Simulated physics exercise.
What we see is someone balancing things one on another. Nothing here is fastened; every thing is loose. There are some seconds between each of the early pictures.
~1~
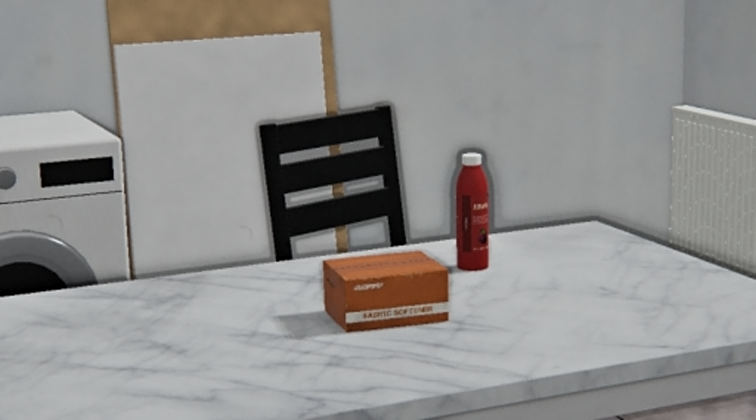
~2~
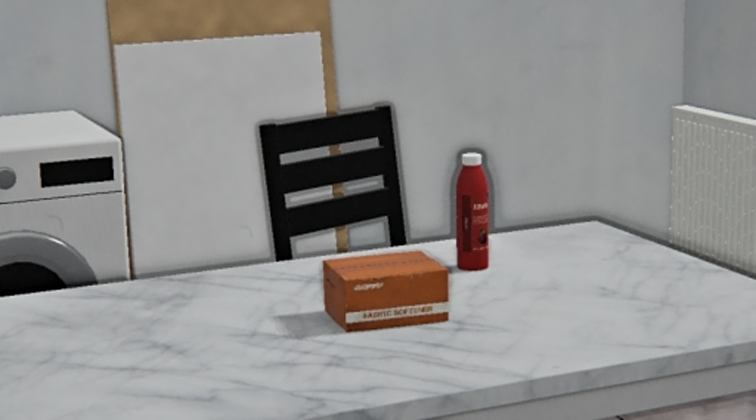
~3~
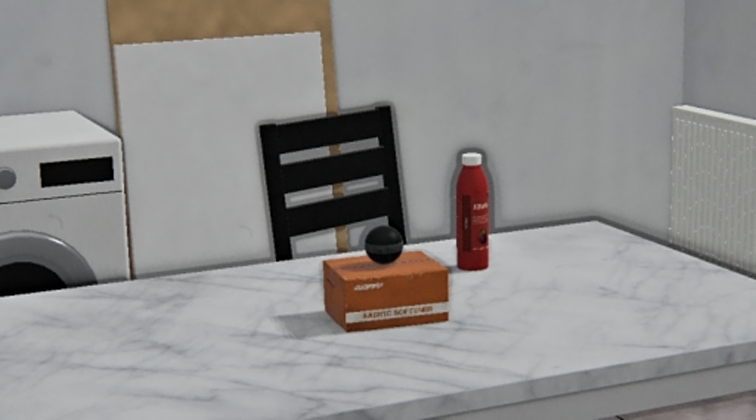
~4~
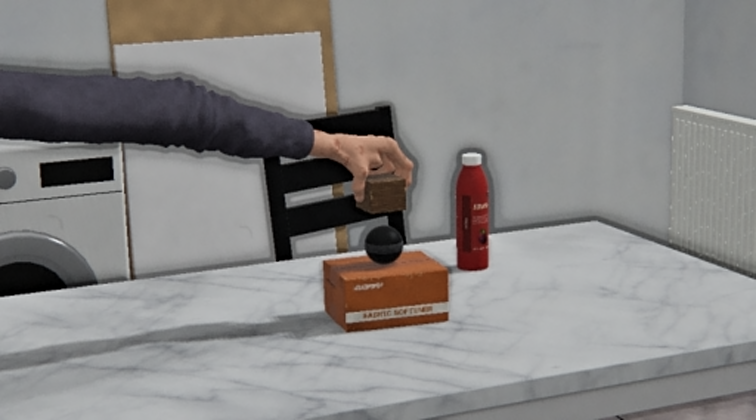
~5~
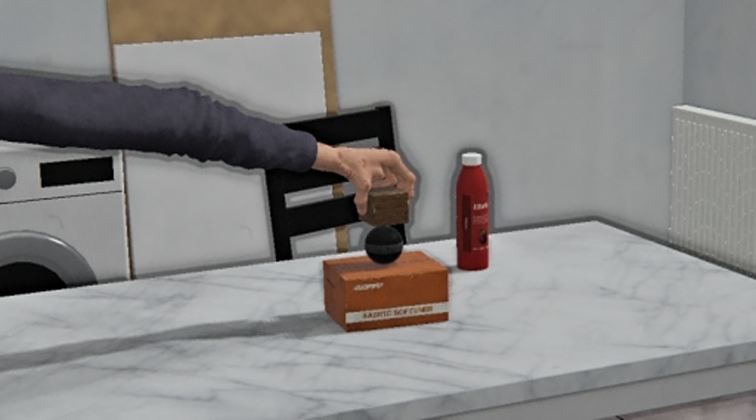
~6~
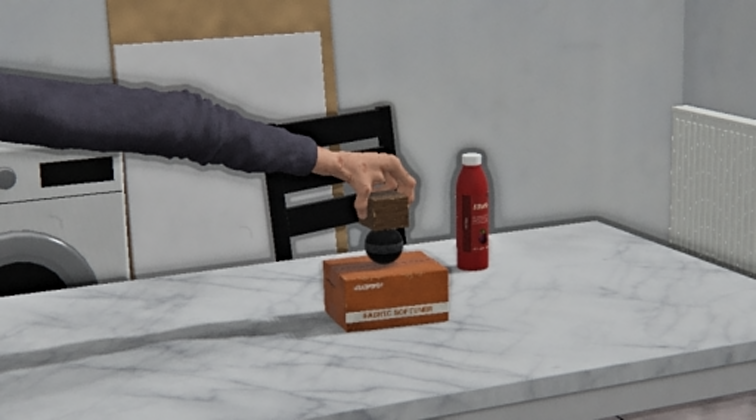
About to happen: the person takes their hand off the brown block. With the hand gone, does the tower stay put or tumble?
The pile fails.
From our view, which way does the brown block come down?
Result: Further right.
Then, 0.60 s after the last picture, brown block tipped 52° from how it was near (414, 215); black ball rolled a little.
Then, 0.70 s after the last picture, brown block now fallen; black ball rolled a little.
Then, 0.80 s after the last picture, black ball rolled a little.
Then, 1.20 s after the last picture, as before.
At rest, fallen, brown block; the other 3 in place. Seen from the same camera at the end, brown block near (451, 285). The pile loses its balance.
